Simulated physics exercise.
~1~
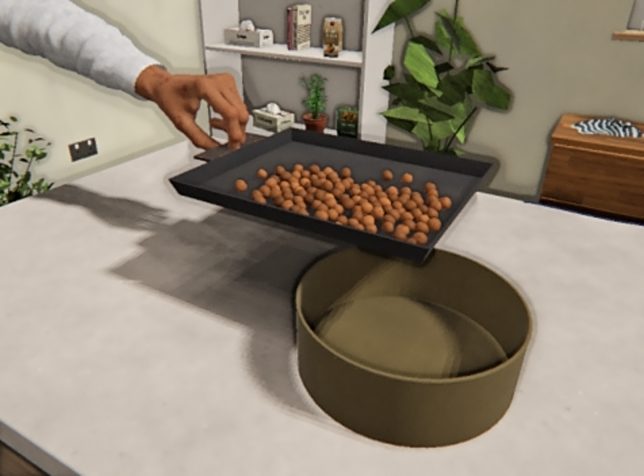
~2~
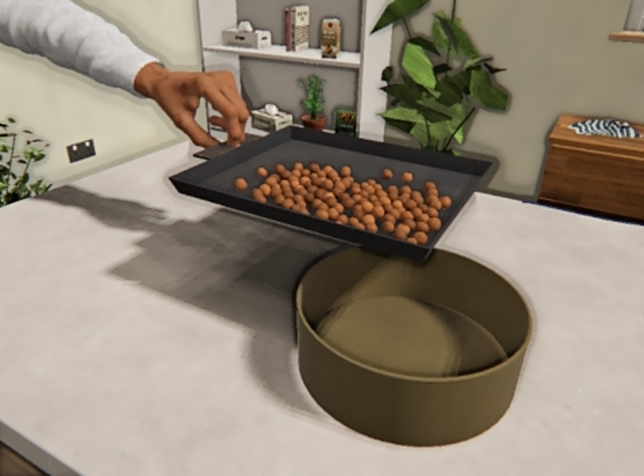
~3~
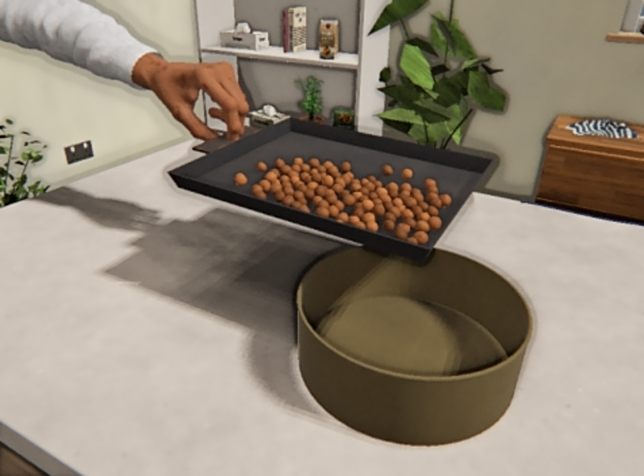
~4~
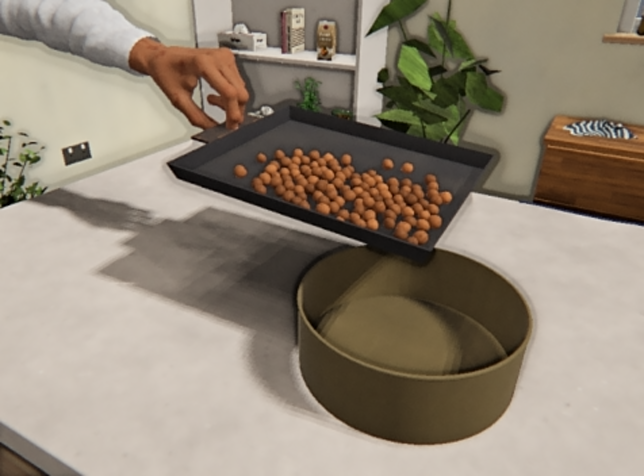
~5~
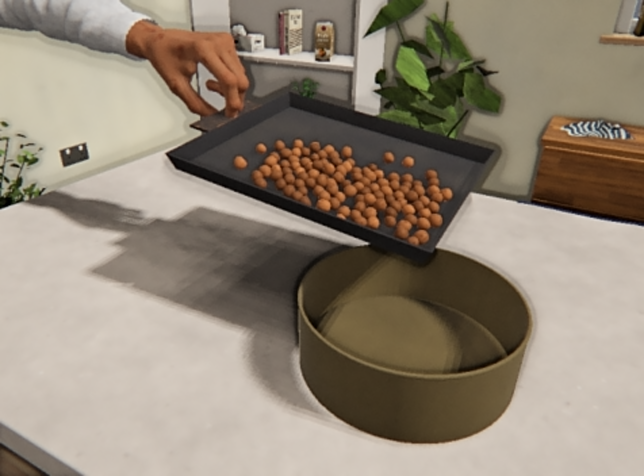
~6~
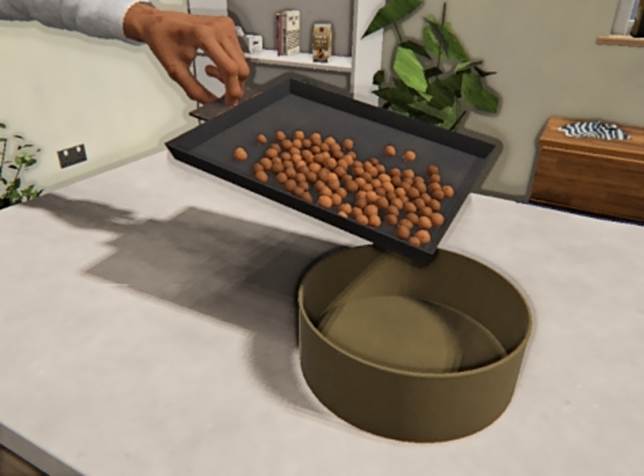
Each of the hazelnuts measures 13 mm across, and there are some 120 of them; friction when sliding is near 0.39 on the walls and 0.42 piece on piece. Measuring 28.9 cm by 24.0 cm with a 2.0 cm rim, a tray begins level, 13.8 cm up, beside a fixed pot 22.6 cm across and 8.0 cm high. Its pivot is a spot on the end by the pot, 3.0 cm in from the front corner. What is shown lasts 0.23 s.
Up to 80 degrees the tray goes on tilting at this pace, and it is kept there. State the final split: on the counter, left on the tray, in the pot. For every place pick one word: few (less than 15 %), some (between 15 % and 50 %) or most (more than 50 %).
Counter gets few, left on the tray gets few, pot gets most.
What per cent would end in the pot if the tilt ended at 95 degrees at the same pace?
Around 100 per cent, then.
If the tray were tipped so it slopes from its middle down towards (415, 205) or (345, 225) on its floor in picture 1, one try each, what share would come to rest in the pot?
The share comes to about 65 in a hundred, then about 90 in a hundred.
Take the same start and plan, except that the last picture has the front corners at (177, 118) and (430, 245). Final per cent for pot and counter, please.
Pot 90; counter 10.
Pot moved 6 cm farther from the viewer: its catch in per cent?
Estimated share: Around 50 in a hundred.
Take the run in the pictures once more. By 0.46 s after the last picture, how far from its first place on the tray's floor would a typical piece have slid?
It has moved some 3 cm from its start.
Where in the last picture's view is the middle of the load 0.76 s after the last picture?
Somewhere about (412, 187) in the last view.
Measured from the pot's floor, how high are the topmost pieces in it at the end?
Close to 3.0 cm up.
Then, 0.46 s after the last picture, tilt 45 degrees; the tray holds 100 %, the pot 0 %.
Then, 0.76 s after the last picture, tilt 66 degrees; the tray holds 100 %, the pot 0 %.
Then, 1.17 s after the last picture, tilt 80 degrees; the tray holds 10 %, the pot 80 %.
In the end, counter 0 %, tray 0 %, pot 100 %.
